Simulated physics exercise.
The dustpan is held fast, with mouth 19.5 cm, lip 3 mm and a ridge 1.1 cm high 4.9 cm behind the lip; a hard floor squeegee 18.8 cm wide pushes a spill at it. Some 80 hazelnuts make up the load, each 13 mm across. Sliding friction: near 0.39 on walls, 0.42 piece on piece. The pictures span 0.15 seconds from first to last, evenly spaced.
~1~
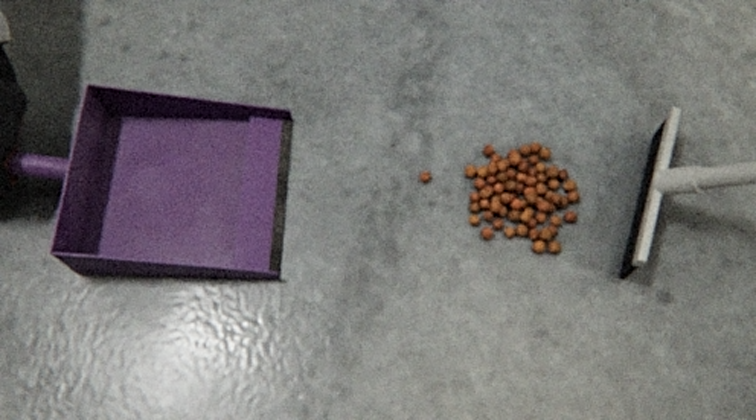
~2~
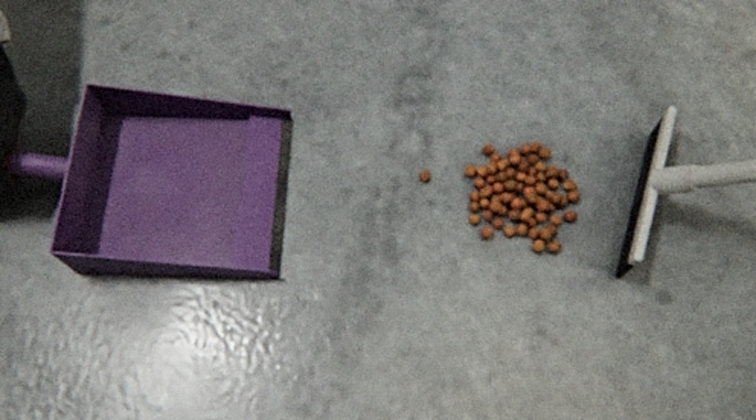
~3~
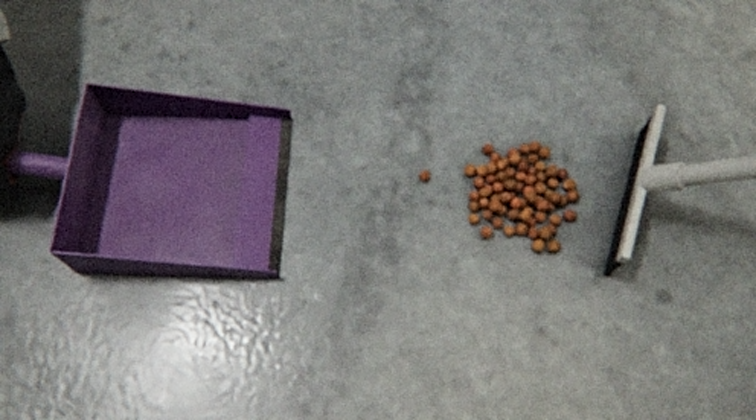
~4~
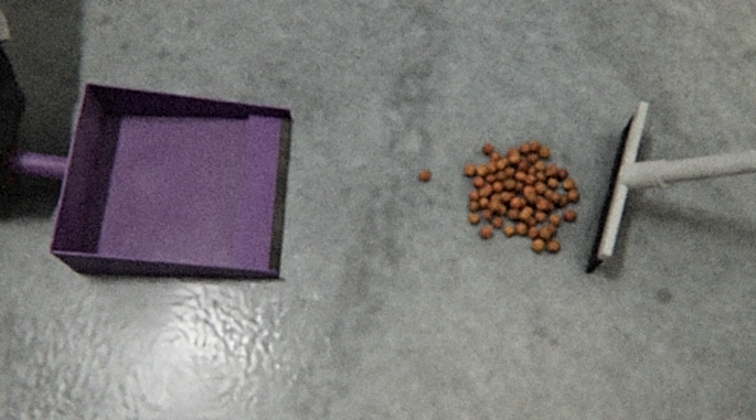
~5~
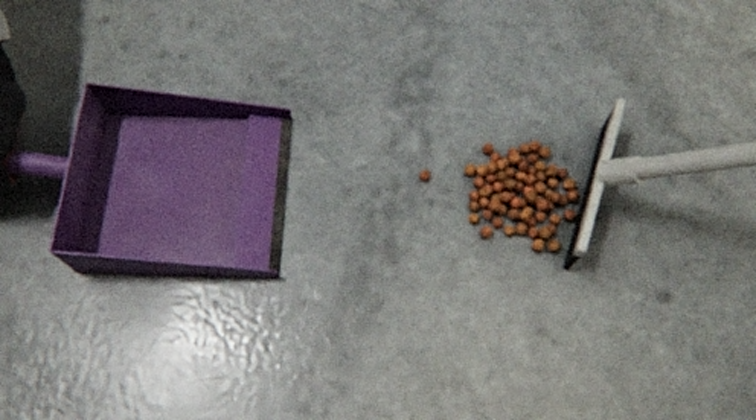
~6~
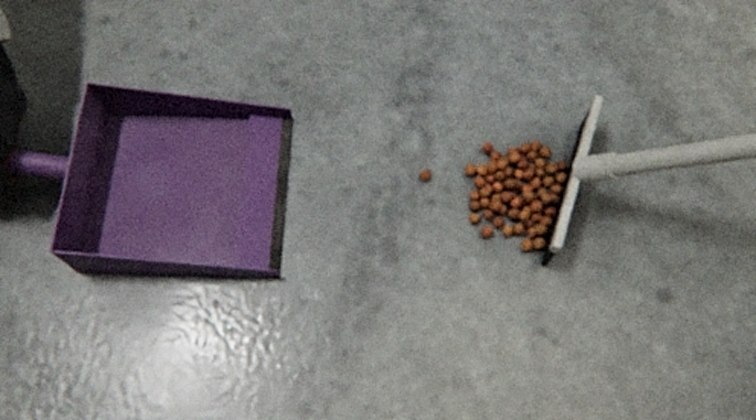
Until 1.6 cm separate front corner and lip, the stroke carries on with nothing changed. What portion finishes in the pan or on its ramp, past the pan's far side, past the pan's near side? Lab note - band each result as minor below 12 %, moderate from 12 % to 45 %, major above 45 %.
In order: Pan: It will be a moderate share; far side: It will be a moderate share; near side: It will be a small share.
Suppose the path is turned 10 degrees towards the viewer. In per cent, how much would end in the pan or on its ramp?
The pan, ramp included, would get around 25 per cent.
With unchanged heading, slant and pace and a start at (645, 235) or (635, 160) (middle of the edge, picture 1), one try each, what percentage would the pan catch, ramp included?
The two tries give about 20 % and about 15 %.
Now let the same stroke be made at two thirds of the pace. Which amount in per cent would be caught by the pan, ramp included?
Share: Near 20 %.
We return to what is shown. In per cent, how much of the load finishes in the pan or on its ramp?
Estimate: Close to 20 %.
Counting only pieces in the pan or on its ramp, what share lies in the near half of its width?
Roughly 10 per cent.
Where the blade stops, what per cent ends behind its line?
Roughly 5 percent of it.
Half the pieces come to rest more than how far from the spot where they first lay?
Median: Approx. 30 cm.
Then, 0.18 s after the last picture, middle of the blade 17 cm from the lip; 0 % over the lip, far side 20 %, near side 0 %.
Then, 0.29 s after the last picture, middle of the blade 8 cm from the lip; 0 % over the lip, far side 30 %, near side 0 %.
Then, 0.54 s after the last picture, middle of the blade 5 cm from the lip; 25 % over the lip, far side 40 %, near side 5 %.
In the end, pan 20 %, far side 40 %, near side 5 %, in front of the lip or behind the blade 40 %.
